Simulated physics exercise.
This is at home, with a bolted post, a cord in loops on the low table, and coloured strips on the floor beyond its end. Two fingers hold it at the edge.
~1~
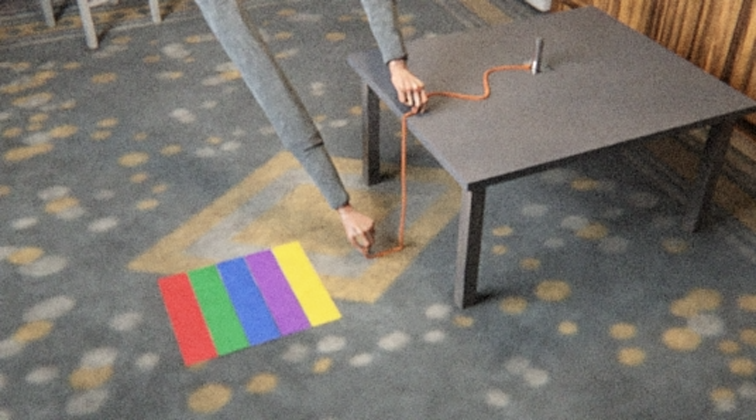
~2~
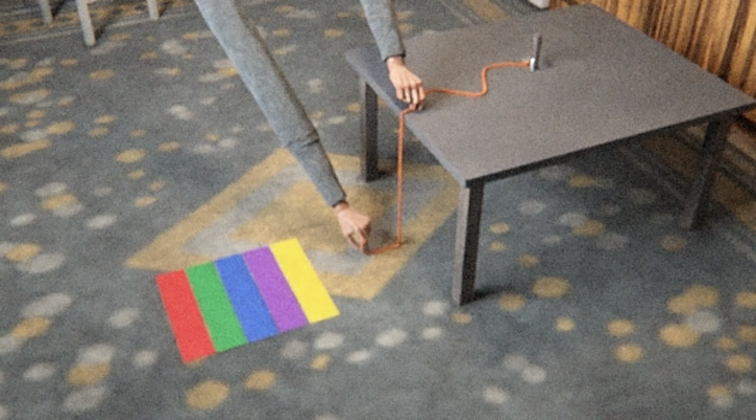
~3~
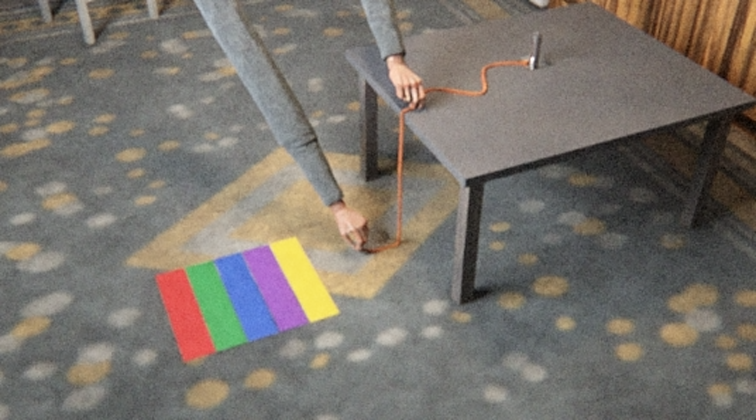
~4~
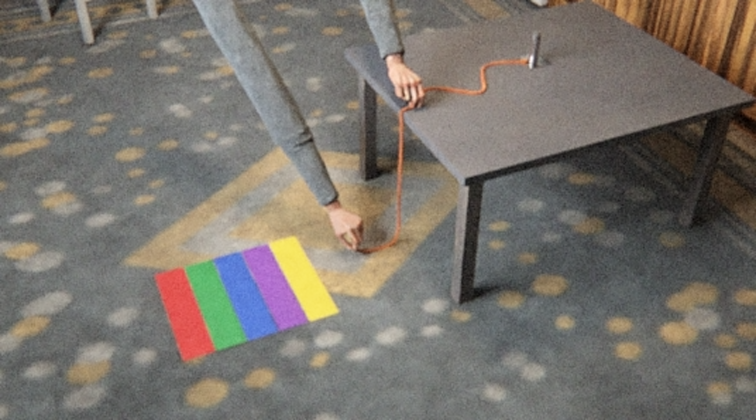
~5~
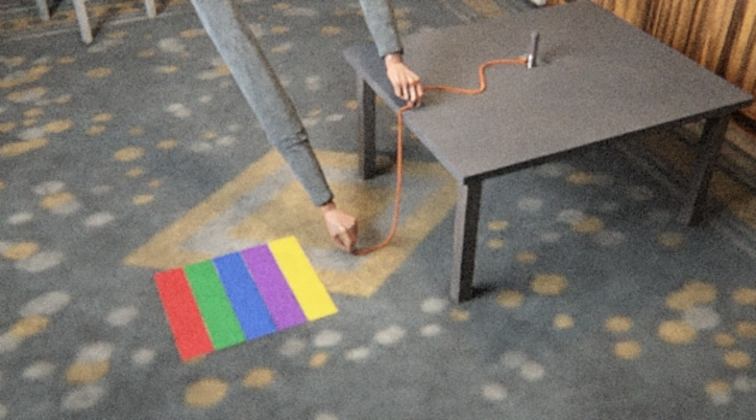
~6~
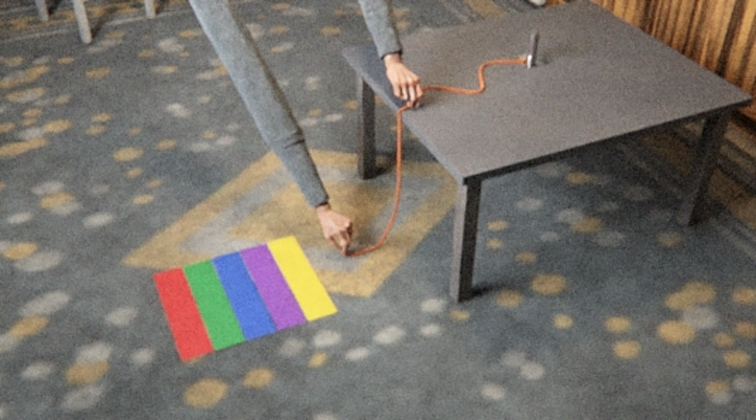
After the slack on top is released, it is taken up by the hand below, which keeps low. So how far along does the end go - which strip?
Along to the green strip.
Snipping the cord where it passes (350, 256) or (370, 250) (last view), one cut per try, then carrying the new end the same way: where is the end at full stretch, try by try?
Roughly (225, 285), (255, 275).
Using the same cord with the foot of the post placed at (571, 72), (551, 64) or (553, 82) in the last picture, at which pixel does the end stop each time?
In order, near (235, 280), (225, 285) and (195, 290).
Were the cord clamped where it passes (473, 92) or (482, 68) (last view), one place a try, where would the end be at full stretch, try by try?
Estimates in sequence: (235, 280) then (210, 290).
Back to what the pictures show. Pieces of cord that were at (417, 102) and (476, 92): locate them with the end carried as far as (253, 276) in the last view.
Point one: (392, 128); point two: (446, 90).
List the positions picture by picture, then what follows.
End (364, 251); yellow (319, 307); purple (290, 316); blue (259, 325); green (228, 335); red (196, 345), in the first picture.
End (360, 248); cord through (499, 65) (485, 93) (425, 93) (402, 130) (401, 187) (400, 236), in the second picture.
End (357, 248), in the third picture.
End (352, 248); cord through (498, 63) (484, 90) (424, 91) (402, 128) (400, 185) (398, 234), in the fourth picture.
End (347, 249), in the fifth picture.
End (342, 250); cord through (496, 62) (482, 90) (422, 90) (400, 127) (399, 184) (386, 234), in the sixth picture.
A little later, end near (253, 276); over blue.
Next, end near (223, 285); over green.
When it is tight, end near (206, 290); over green. It halts on the green strip.
